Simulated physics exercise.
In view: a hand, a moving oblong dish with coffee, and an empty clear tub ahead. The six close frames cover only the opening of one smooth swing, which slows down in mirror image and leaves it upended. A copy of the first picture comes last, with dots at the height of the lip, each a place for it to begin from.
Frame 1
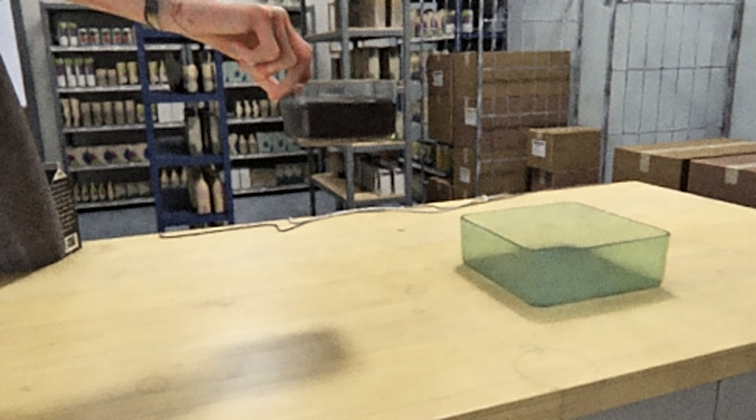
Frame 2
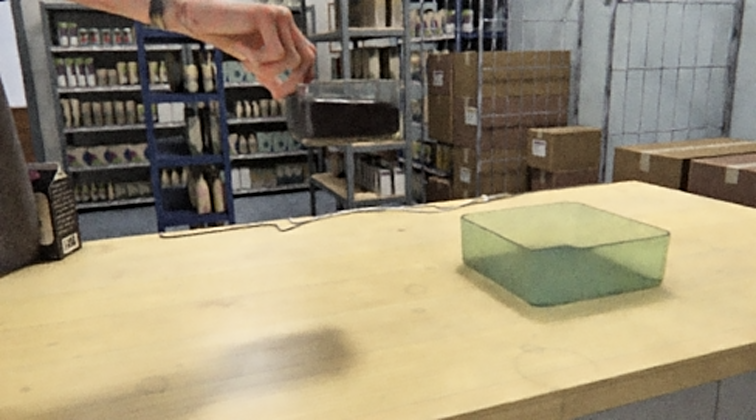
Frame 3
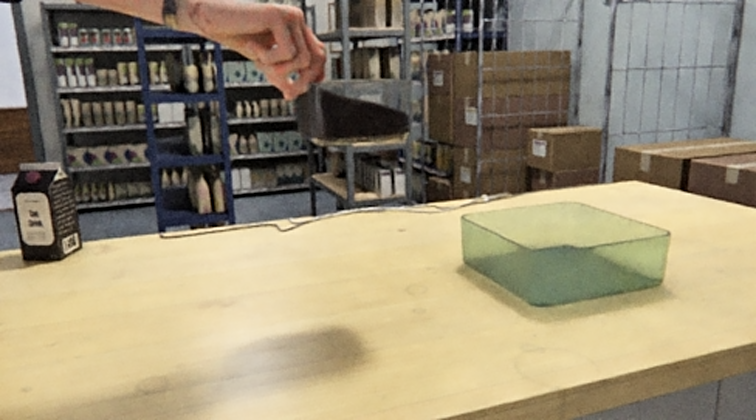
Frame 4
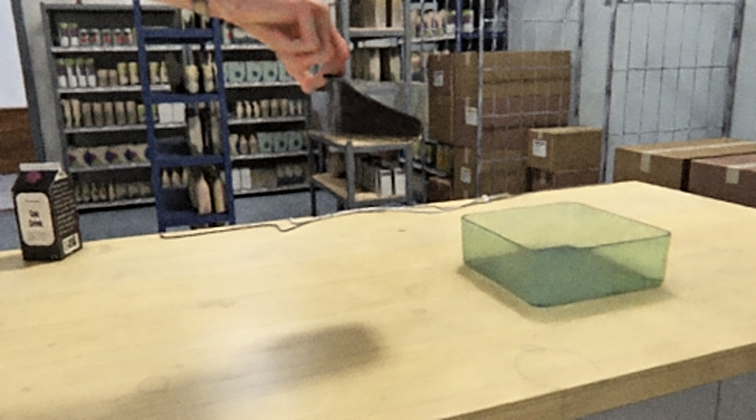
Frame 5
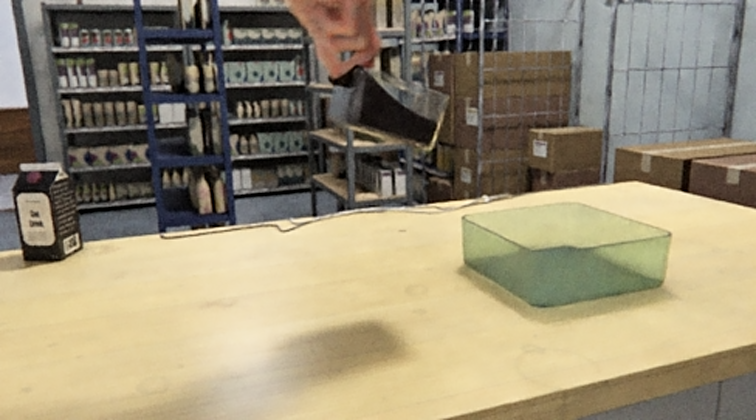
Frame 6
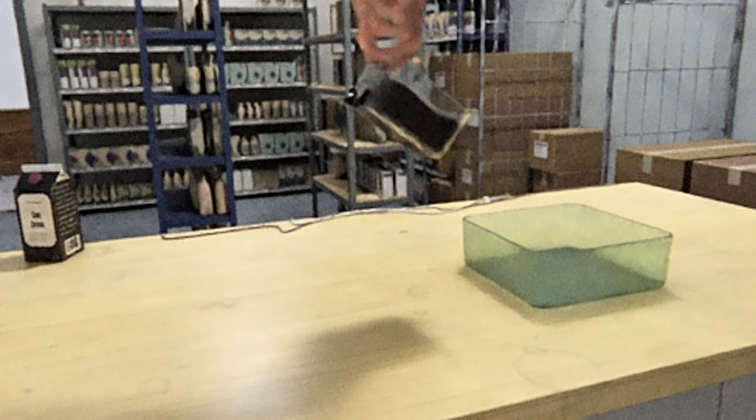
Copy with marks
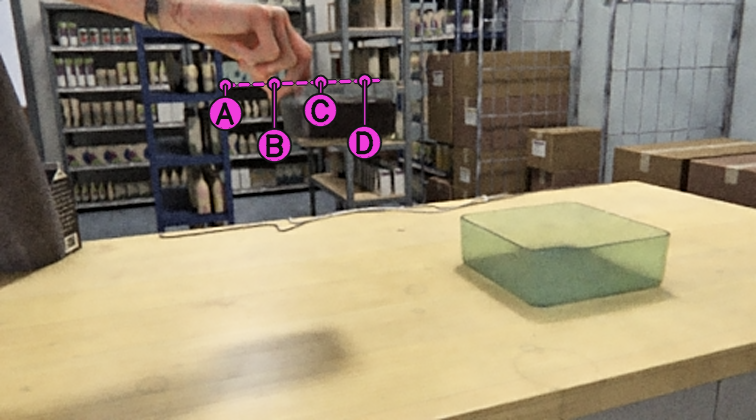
A clear oblong dish of dark coffee hangs from a hand above a pale wooden table, seen from slightly above in a storeroom with shelves and cardboard boxes behind. A see-through greenish tub sits empty at right, and a dark carton emerges at left as a dark-clothed figure shifts out of view. The hand carries the dish rightward, tilting its right end steadily downward, while the camera stays still.
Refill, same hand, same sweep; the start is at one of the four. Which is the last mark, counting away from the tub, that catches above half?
Choose C.
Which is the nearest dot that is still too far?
The answer is B.
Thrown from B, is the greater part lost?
Yes, that goes wrong.
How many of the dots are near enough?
Two of the four.
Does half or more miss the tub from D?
No, not at all.
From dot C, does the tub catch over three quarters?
No, less.
On the marked copy, A at (225, 85); B at (274, 83); C at (320, 82); D at (364, 80).
With A, about 0 % lands in the tub, 98 % falls short.
With B, about 20 % lands in the tub, 74 % falls short and 6 % goes beside or beyond.
With C, about 64 % lands in the tub, 19 % falls short and 17 % goes beside or beyond.
With D, about 66 % lands in the tub, 10 % falls short and 24 % goes beside or beyond.
